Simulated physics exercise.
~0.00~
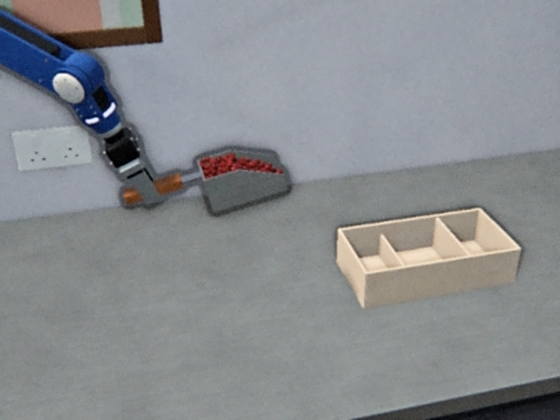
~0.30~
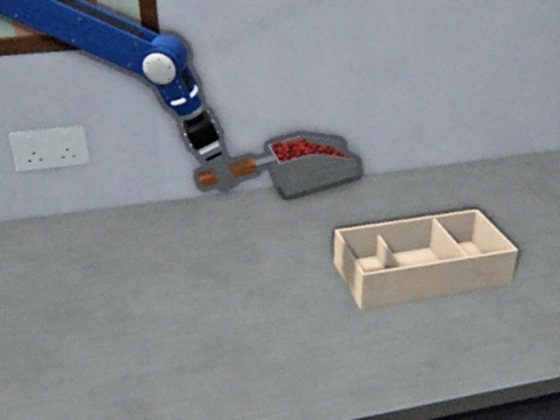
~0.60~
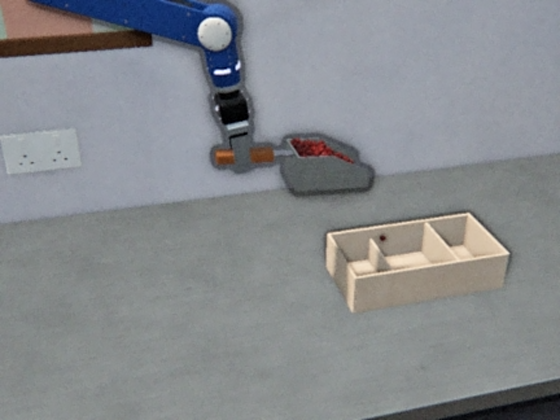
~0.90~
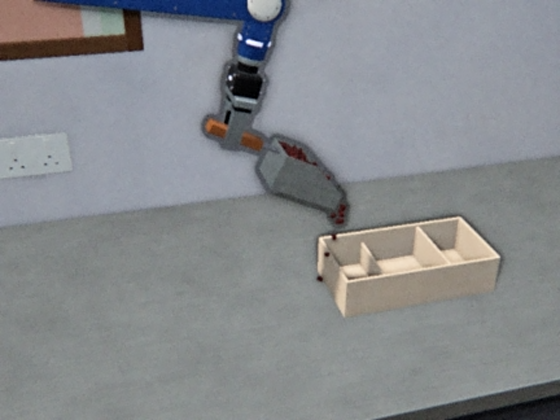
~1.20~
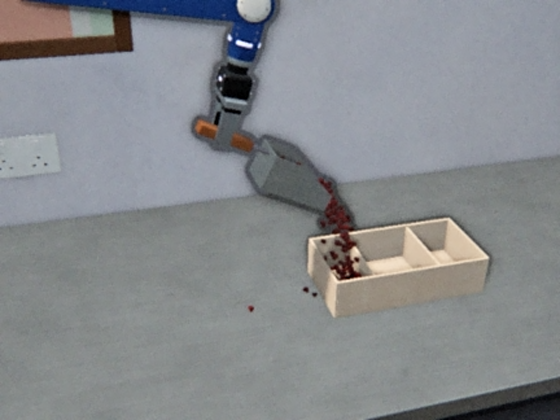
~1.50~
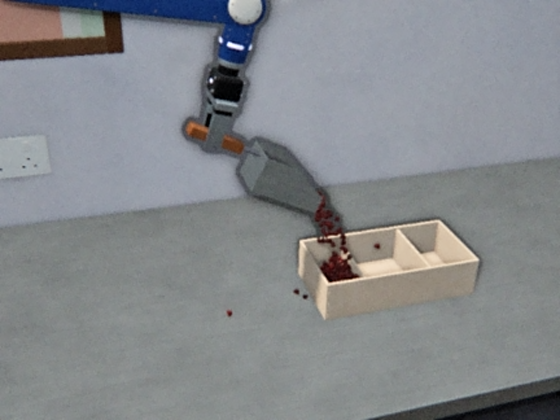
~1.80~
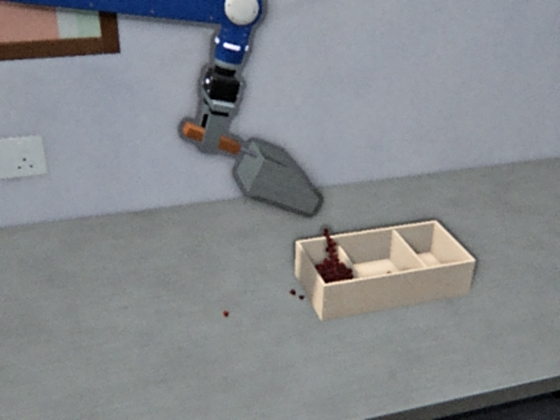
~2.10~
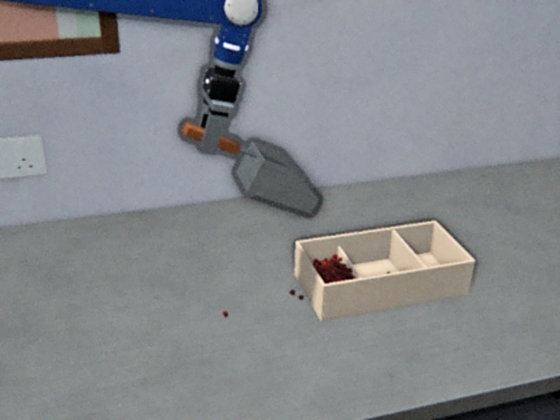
On a grey countertop against a pale wall, a blue robot arm moves a grey scoop of dark red beans right toward a divided wooden box, then tips it, pouring the beans into the left compartment, where they heap while a few lie scattered on the counter.
